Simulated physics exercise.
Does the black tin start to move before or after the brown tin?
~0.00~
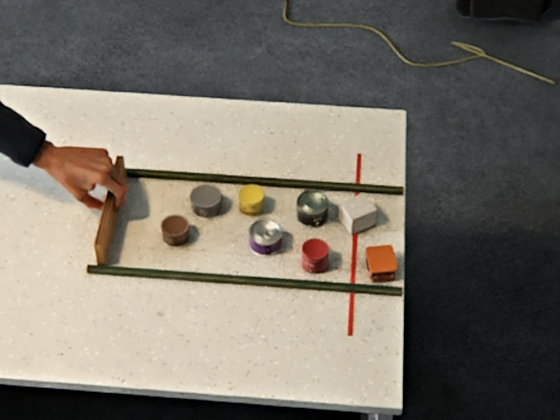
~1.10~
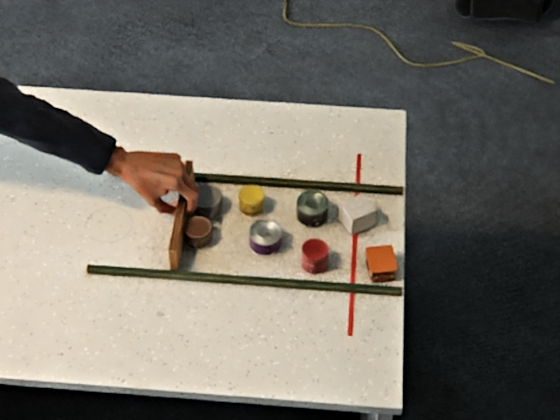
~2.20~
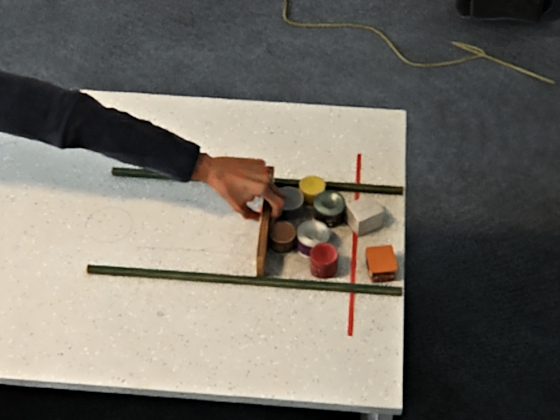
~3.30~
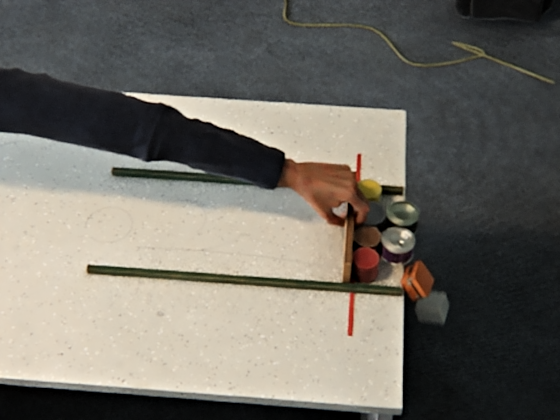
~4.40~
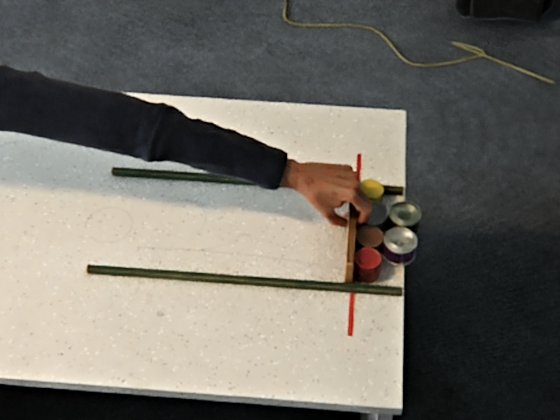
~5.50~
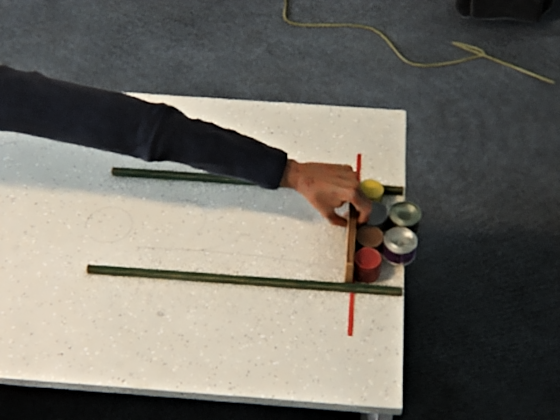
After it. The board reaches the brown tin and shifts it right while the black tin is still at rest, and the black tin moves only later.
